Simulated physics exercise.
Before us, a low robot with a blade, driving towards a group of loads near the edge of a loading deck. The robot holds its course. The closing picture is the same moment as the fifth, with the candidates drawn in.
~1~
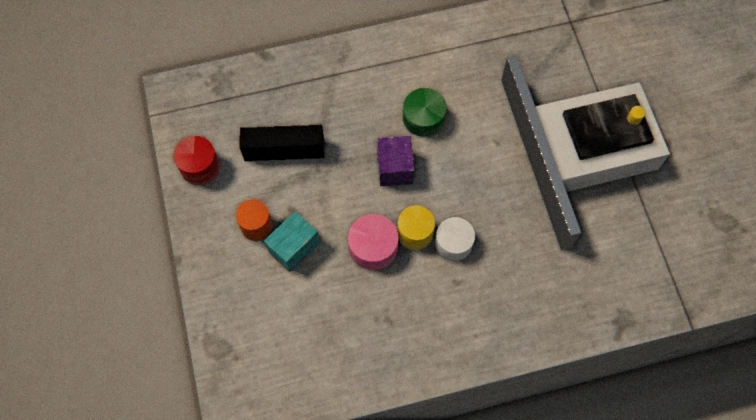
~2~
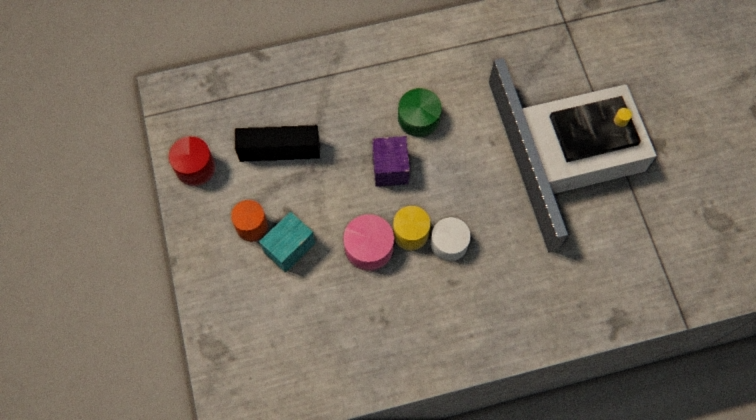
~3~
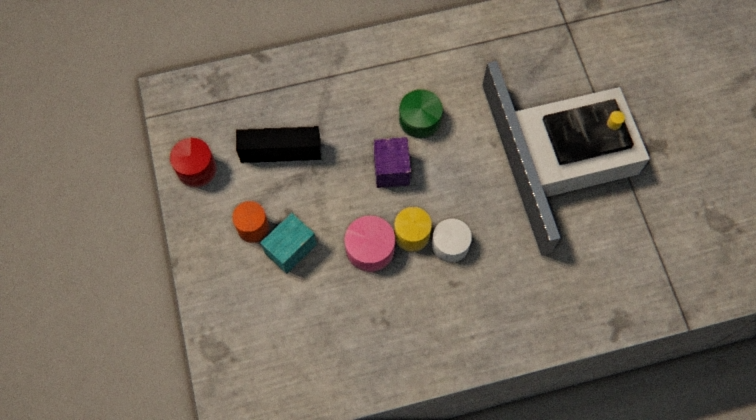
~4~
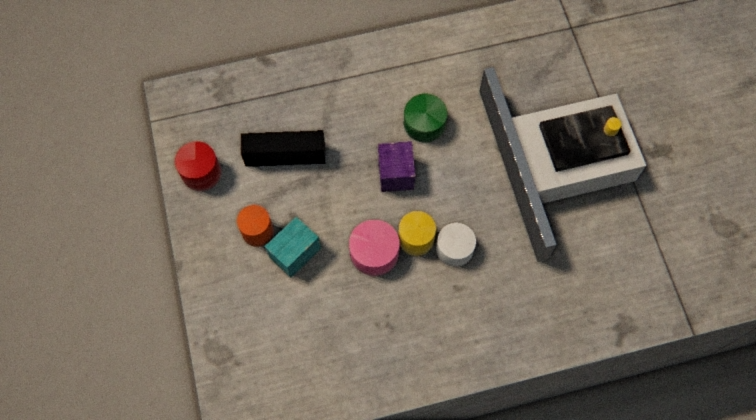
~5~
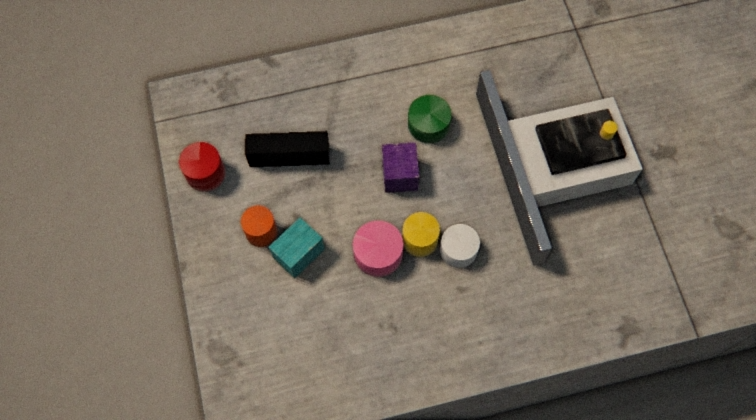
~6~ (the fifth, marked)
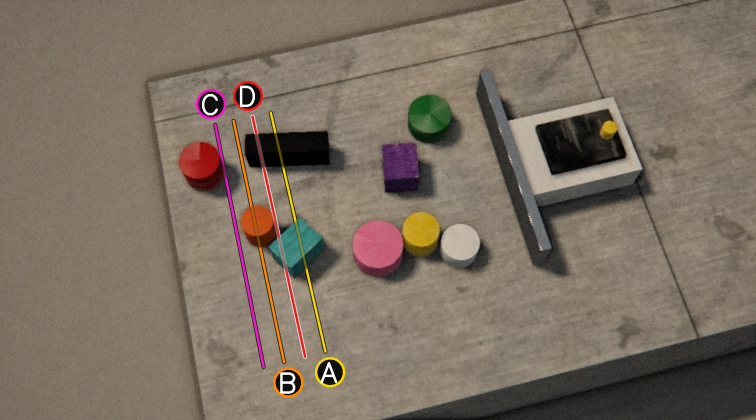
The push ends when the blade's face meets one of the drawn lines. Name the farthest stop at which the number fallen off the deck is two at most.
It can go as far as C.
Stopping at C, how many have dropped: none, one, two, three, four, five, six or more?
Two.
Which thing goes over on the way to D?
It is the red canister.
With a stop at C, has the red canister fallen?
Yes.
On the marked copy, A at (296, 225); B at (257, 235); C at (238, 239); D at (277, 230).
Taking C. A third of the way, robot (478, 165); green canister (371, 133); white canister (411, 266).
Two thirds of the way, robot (379, 188); red canister (151, 183); black stick (215, 167).
When it is over, robot (299, 206); red canister over the edge; black stick over the edge; two fallen.
As for the rest, A is within the limit but short; B is within the limit but short; D is within the limit but short.
